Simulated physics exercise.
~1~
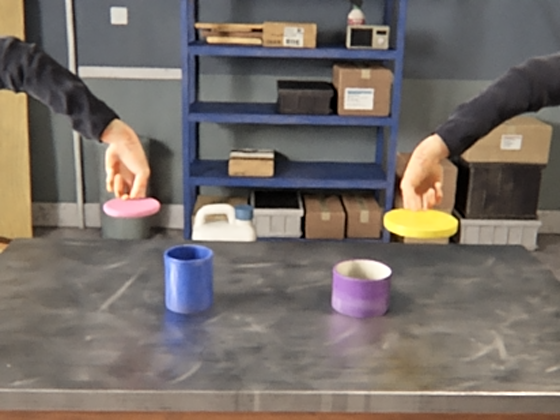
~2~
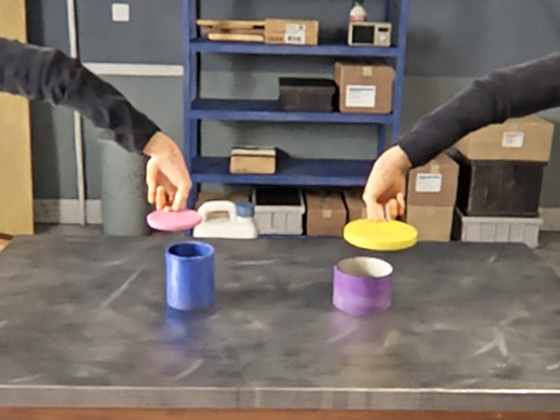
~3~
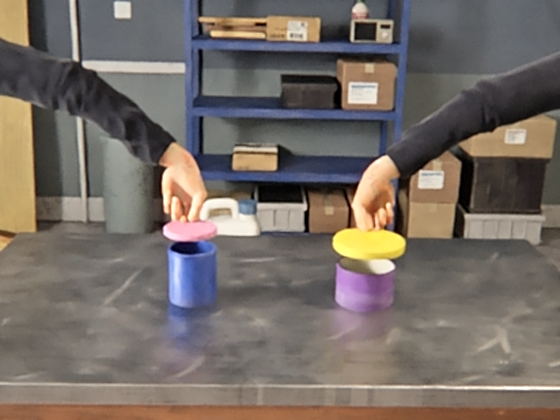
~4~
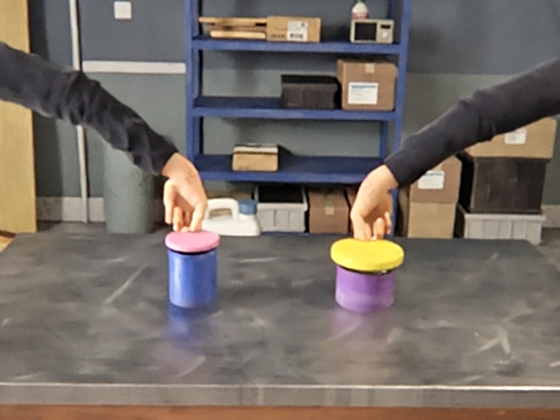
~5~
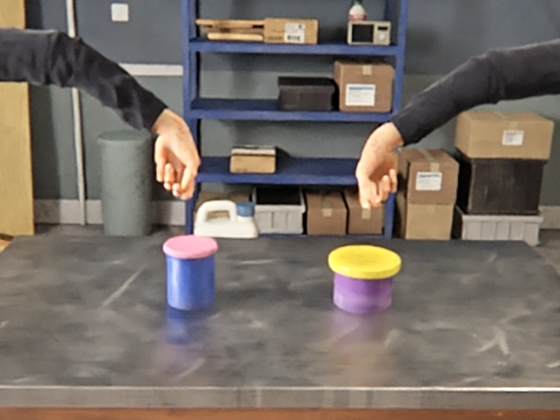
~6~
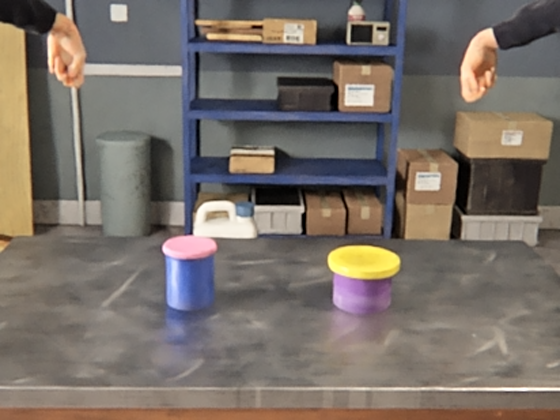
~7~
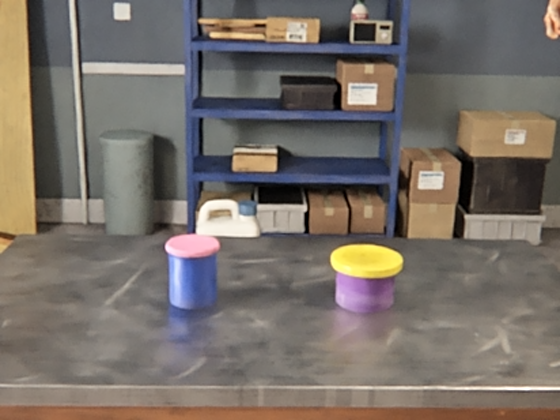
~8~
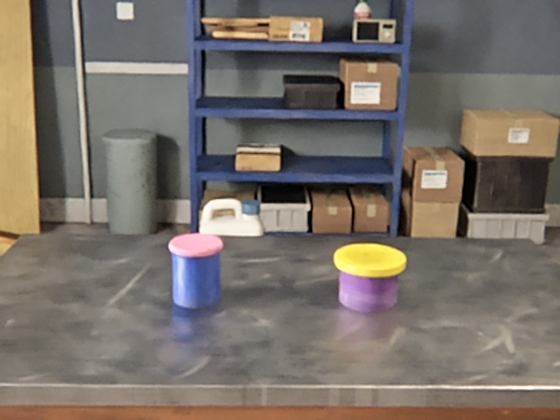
Two hands brought a pink disc and a yellow lid inward over a blue jar and a purple pot on a dark table, lowered them onto the rims, then let go and withdrew, leaving both openings covered and the discs resting still.
